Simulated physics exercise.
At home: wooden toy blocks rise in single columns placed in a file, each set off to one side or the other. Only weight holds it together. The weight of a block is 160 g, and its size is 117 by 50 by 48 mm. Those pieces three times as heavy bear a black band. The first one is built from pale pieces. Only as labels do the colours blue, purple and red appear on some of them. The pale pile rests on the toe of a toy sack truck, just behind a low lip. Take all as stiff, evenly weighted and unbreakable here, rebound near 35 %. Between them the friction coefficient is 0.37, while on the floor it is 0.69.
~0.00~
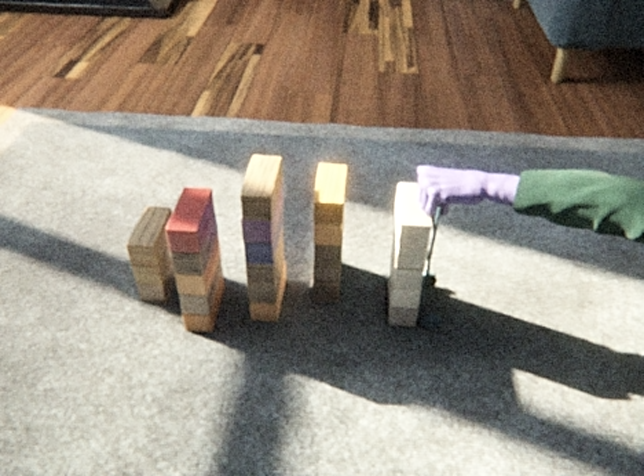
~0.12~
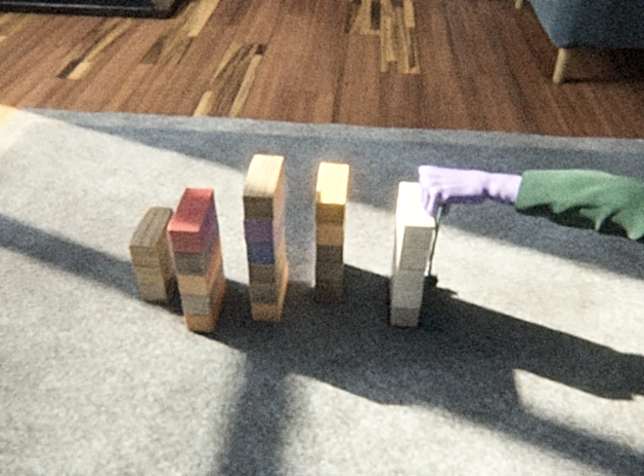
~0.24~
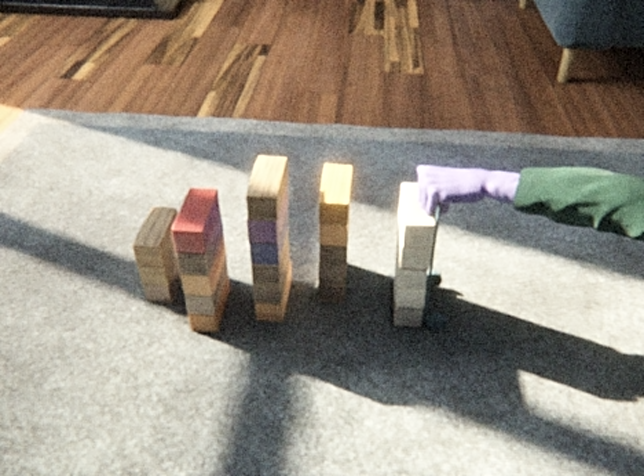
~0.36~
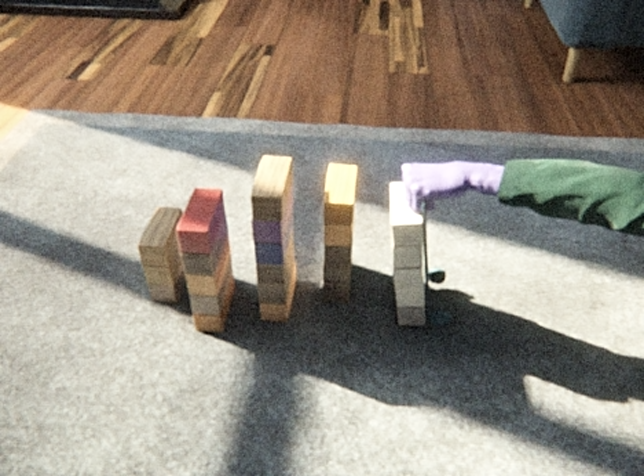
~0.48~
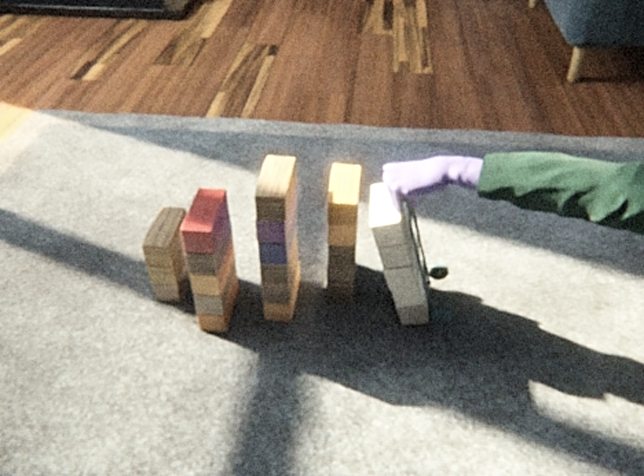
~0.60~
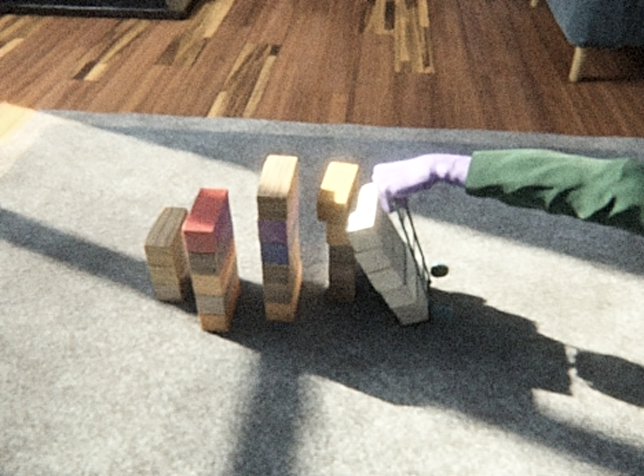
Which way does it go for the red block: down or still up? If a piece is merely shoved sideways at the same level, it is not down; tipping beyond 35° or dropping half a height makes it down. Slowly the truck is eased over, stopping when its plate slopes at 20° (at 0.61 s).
Down.
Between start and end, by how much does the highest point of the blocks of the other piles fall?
By about 16 cm, start to end.
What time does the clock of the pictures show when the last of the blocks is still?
At roughly 2.5 seconds.
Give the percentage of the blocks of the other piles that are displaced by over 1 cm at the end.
100 % shifted.
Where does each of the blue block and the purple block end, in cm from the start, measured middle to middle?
Net shift, middle to middle: Blue 52 cm, purple 42 cm.
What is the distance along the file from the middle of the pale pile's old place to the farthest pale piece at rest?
Roughly 18 cm.
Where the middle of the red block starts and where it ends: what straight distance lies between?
I'd say close to 42 cm away from its start.
By 1.18 s, 5 of the pale pile down; 5 of the 19 other blocks down; red block tilted 5°; purple block tilted 24°.
By 1.58 s, 5 of the pale pile down; 17 of the 19 other blocks down; red block on its side; blue block tilted 40°, 7 cm lower.
When it is over (2.7 s), 5 of the pale pile down; 18 of the 19 other blocks down; red block upside down; purple block on its side; blue block on its side. In pixels of the last frame, middles, red block near (21, 306), purple block near (83, 245).
